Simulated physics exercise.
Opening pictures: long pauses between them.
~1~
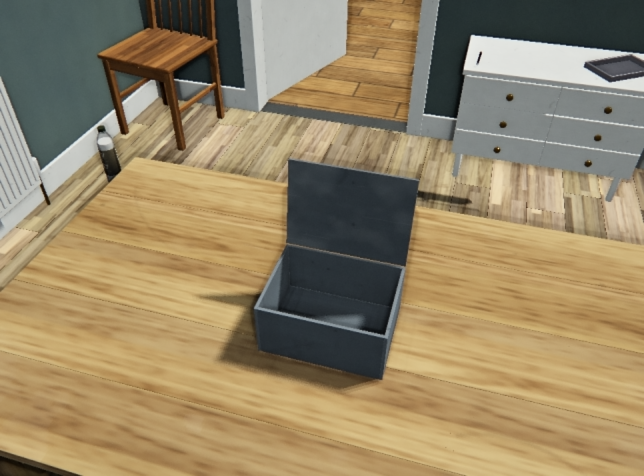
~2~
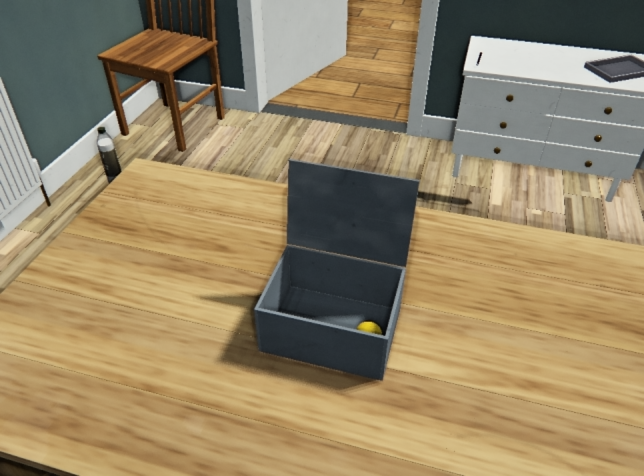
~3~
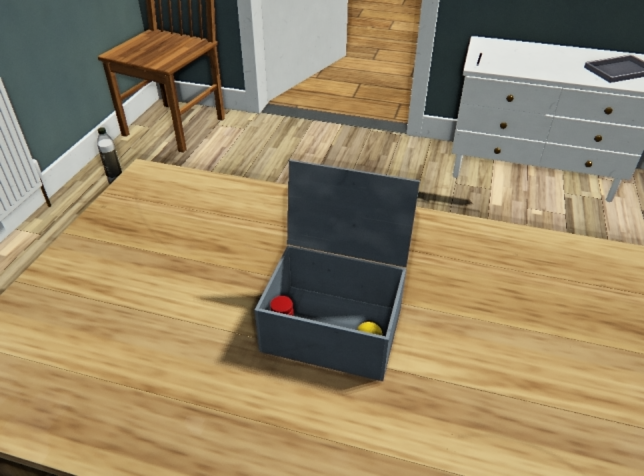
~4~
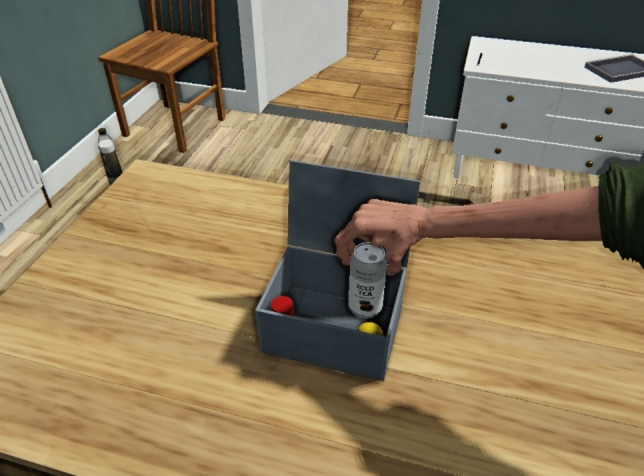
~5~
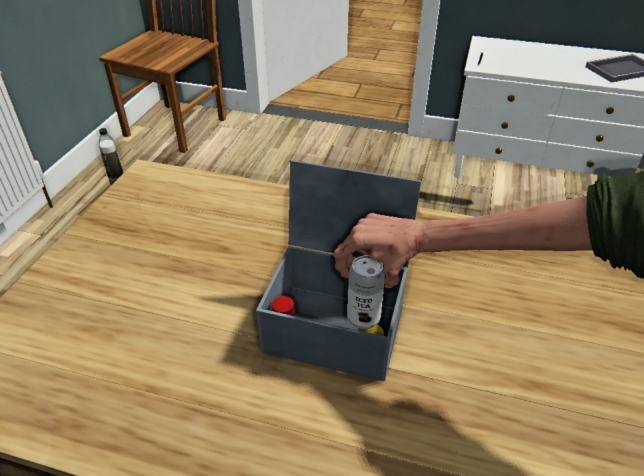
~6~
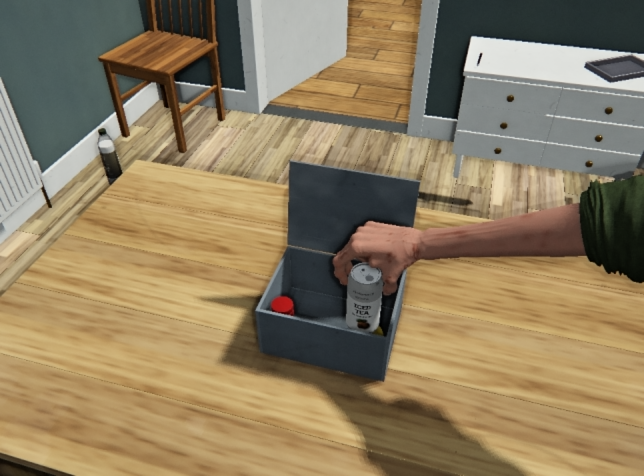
A yellow ball and then a red object appeared inside an open grey box on a wooden table, and a hand reaching from the right lowered a white can in beside them.
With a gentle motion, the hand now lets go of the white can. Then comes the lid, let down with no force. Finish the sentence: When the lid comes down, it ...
When the lid comes down, it meets the rim.
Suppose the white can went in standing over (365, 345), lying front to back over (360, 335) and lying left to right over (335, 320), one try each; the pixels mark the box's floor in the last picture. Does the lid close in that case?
In order: The lid fits down, then fits down, then fits down.
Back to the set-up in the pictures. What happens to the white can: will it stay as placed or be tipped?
At the finish it goes crooked.
Then, 0.40 s on from there, white can turned 67° from how it was put near (328, 324).
Then, 1.20 s on from there, lid starting down; white can on its side near (325, 310); yellow lemon shifted about its own width.
Then, 1.70 s on from there, lid 54° above the rim; white can on its side near (324, 304); yellow lemon shifted about its own width.
Then, 2.20 s on from there, lid 20° above the rim; white can on its side near (324, 304); yellow lemon shifted about its own width.
In the end, lid shut; toppled in the box, white can; moved from the start, yellow lemon; red shaker unmoved. At the end, from the last picture's camera, white can near (324, 304).
